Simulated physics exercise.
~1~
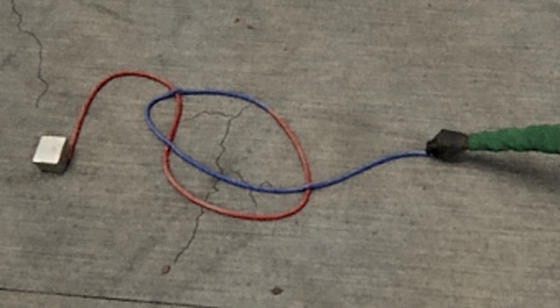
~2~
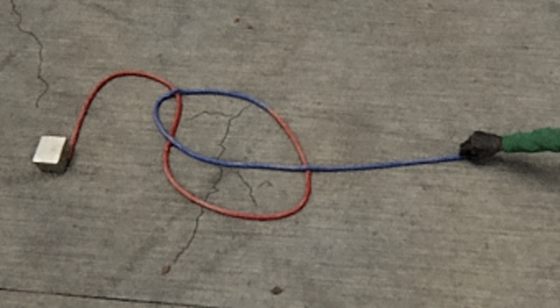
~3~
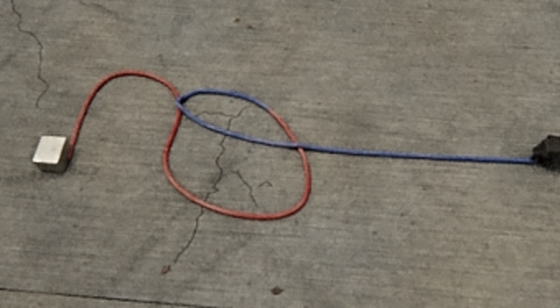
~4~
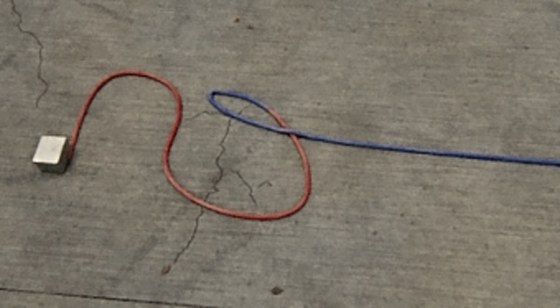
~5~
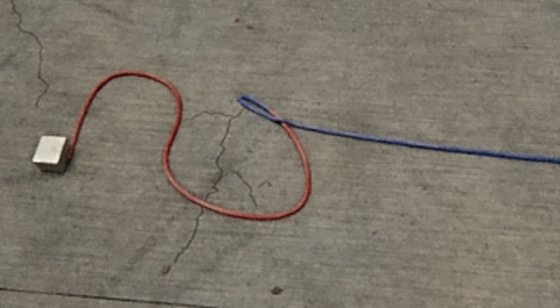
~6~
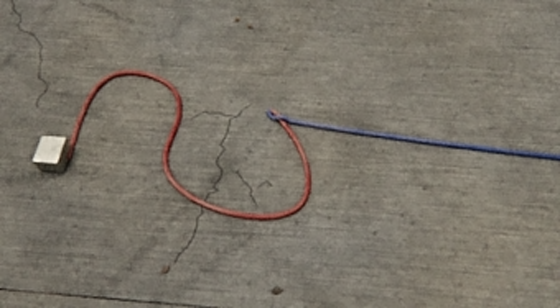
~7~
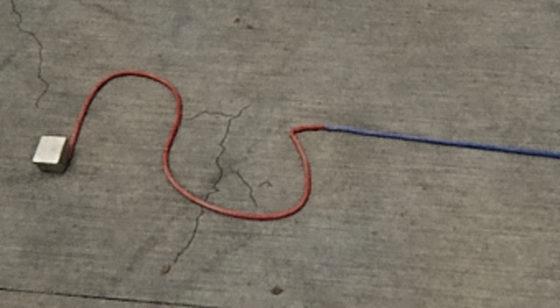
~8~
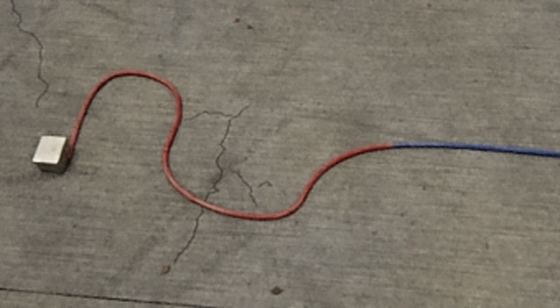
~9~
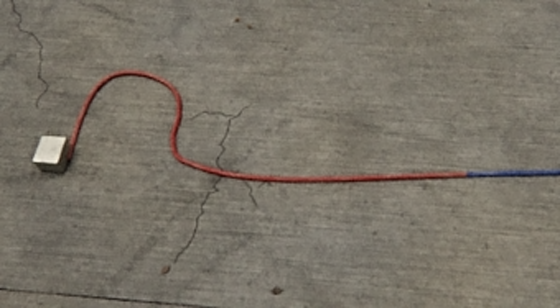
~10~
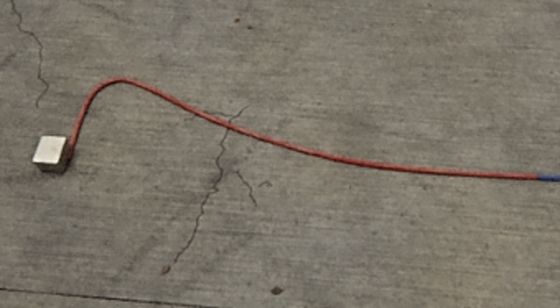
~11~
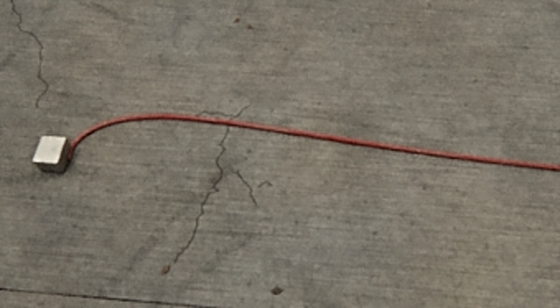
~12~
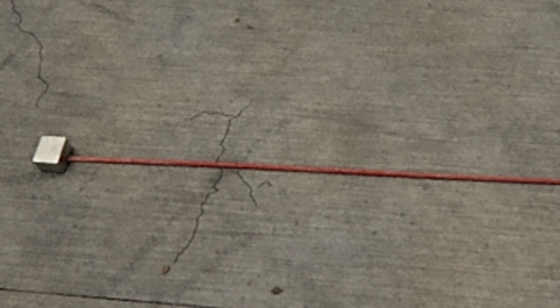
The clip opens on a rope lying in loops on cracked concrete, red at the left, where it is fixed to a small pale block, and blue toward the right, where a dark tip meets something green. The tip moves right and out of view, drawing the blue section after it. The blue loop shrinks to a tiny eye beside the red curve, then slips open without knotting. Next the red bends unroll from right to left as the blue slides out of sight. Finally, the red rope runs straight from the block to the right edge.
